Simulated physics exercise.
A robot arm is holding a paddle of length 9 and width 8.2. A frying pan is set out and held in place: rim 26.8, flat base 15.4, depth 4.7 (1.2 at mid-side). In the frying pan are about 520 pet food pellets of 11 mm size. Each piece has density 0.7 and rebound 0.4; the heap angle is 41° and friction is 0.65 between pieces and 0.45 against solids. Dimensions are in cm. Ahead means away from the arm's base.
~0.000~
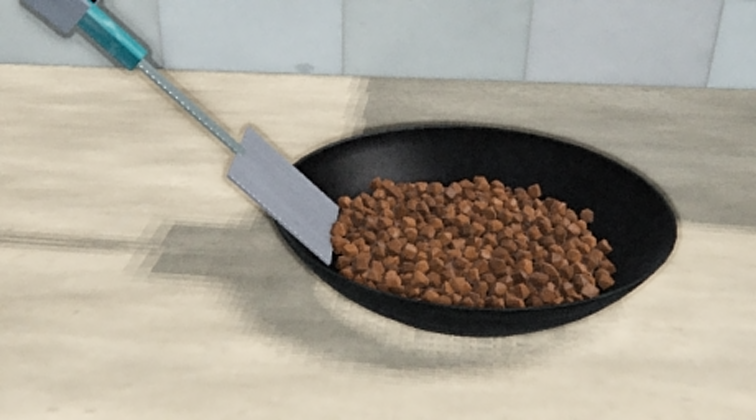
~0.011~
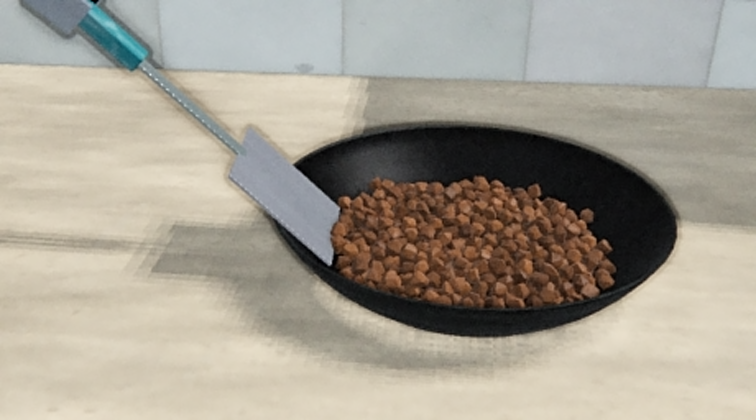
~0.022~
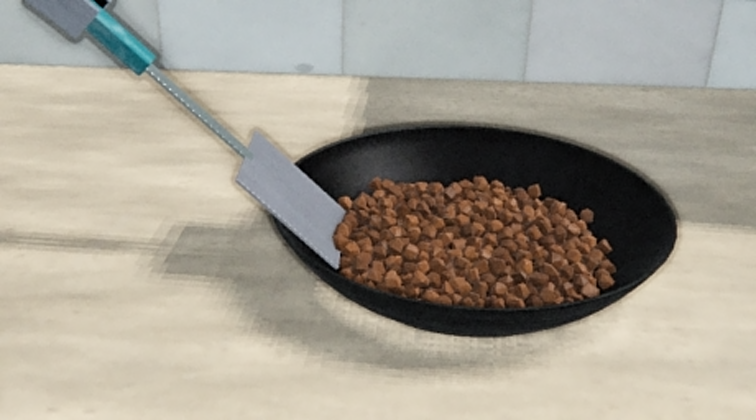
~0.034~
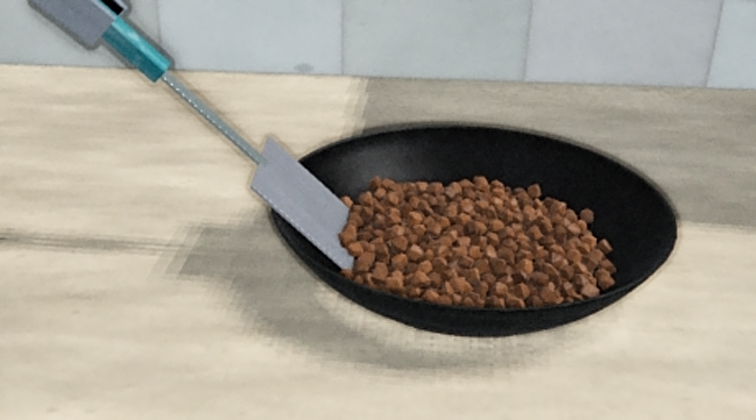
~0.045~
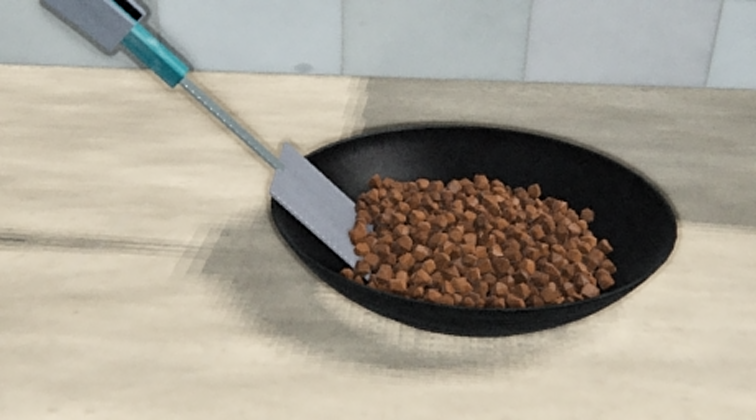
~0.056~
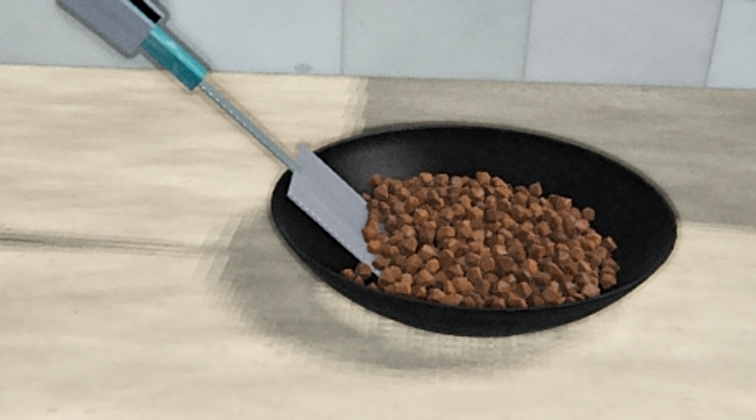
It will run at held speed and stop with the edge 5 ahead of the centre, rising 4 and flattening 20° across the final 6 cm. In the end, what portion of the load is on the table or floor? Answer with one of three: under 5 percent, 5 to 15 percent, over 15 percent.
5 to 15 percent.
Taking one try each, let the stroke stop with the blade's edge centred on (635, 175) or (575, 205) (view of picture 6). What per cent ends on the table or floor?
First try about 40 percent, second about 25 percent.
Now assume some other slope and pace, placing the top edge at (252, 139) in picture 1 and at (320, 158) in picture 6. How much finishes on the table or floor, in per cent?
My guess would be close to 15 per cent.
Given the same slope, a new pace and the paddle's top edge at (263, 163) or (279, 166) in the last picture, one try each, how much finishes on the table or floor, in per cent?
Near 0 per cent in the first try and near 0 per cent in the second.
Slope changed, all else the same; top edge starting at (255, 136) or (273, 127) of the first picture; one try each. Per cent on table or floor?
First try roughly 10 percent, second try roughly 5 percent.
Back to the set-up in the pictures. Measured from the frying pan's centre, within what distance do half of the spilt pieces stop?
Roughly 24 centimetres.
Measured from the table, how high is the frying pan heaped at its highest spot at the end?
About 6.0 centimetres.
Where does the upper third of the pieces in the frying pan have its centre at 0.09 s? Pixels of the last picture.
Centre estimated at around (493, 222).
After 0.09 s, sloping 44°, highest piece 6 above the table; 517 in the frying pan.
After 0.12 s, sloping 37°, highest piece 6 above the table; 517 in the frying pan.
After 0.33 s, sloping 24°, highest piece 6 above the table; 468 in the frying pan, 48 on the table or floor, 1 on the blade or in flight.
After 1.38 s, sloping 24°, highest piece 6 above the table; 468 in the frying pan, 49 on the table or floor.
At rest, 468 in the frying pan, 49 on the table or floor. That is 9 % on the table or floor.
